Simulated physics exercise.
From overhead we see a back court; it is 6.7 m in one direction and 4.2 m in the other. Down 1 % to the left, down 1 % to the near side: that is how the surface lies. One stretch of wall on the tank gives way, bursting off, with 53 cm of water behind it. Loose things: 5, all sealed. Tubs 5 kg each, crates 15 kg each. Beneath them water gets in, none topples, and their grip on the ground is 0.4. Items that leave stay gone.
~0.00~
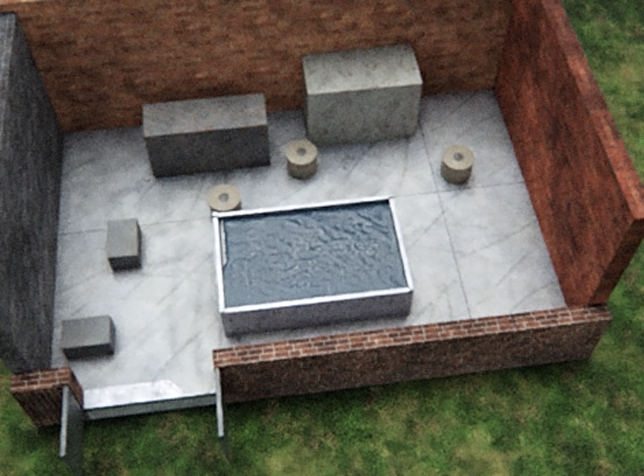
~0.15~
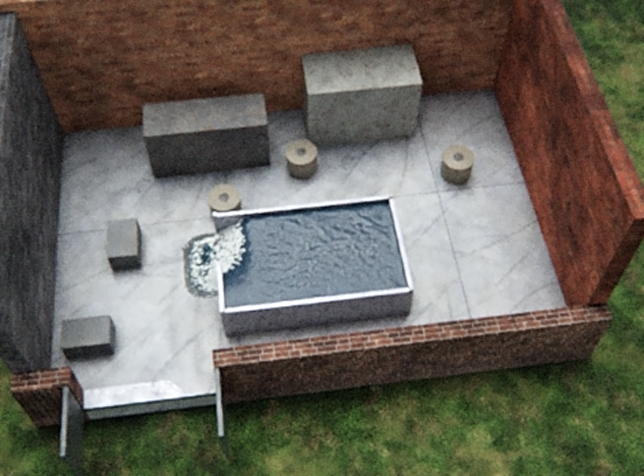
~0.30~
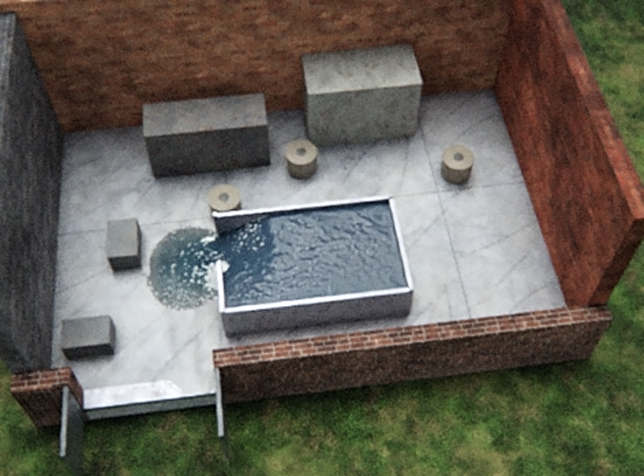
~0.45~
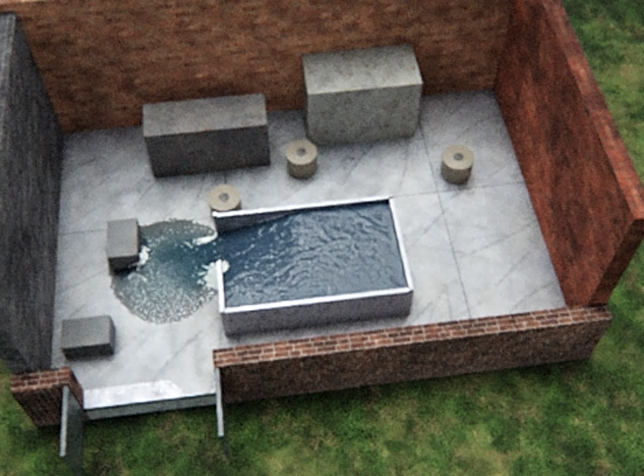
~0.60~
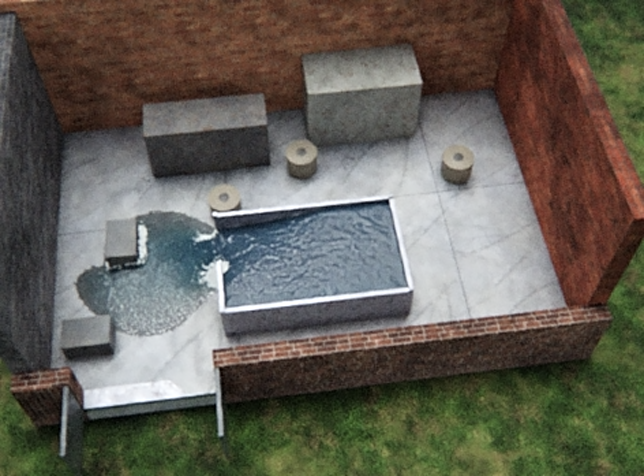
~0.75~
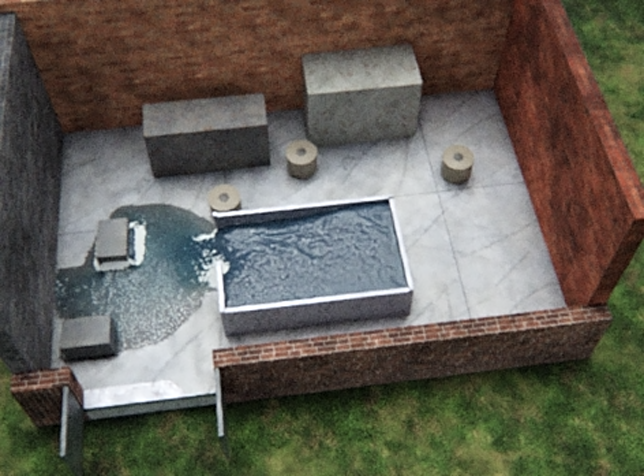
Water bursts from the left end of a raised tank in a walled courtyard and spreads leftward across the pale floor, surrounding a small grey block, which shifts slightly left, and reaching another block near the left wall.
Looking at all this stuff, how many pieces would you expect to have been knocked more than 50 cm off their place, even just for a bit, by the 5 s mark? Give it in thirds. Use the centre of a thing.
I would expect one to two thirds.
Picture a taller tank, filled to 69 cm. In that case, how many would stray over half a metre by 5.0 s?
Count under that change: 3.
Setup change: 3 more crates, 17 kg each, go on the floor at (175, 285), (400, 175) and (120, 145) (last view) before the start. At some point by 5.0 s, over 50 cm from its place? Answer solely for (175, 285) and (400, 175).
First exceeds it, then falls shy.
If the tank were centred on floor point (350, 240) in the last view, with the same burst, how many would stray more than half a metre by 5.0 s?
Then 3 of them would.
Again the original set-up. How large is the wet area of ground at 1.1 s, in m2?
I'd put it close to 8.5 m2.
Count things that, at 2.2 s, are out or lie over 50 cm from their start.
The number comes to 1.
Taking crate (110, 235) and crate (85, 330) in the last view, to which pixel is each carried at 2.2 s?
Roughly (64, 208), then roughly (100, 358).
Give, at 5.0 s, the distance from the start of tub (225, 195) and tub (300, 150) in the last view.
In turn: 0 cm, 80 cm.
After 1.1 s 1 of 5 are over 50 cm from their spots; 0 afloat.
After 2.2 s 1 of 5 are over 50 cm from their spots; 1 afloat.
After 3.5 s 2 of 5 are over 50 cm from their spots; 1 afloat.
After 5.0 s 3 of 5 are over 50 cm from their spots, and 3 have been at some point; 1 afloat.
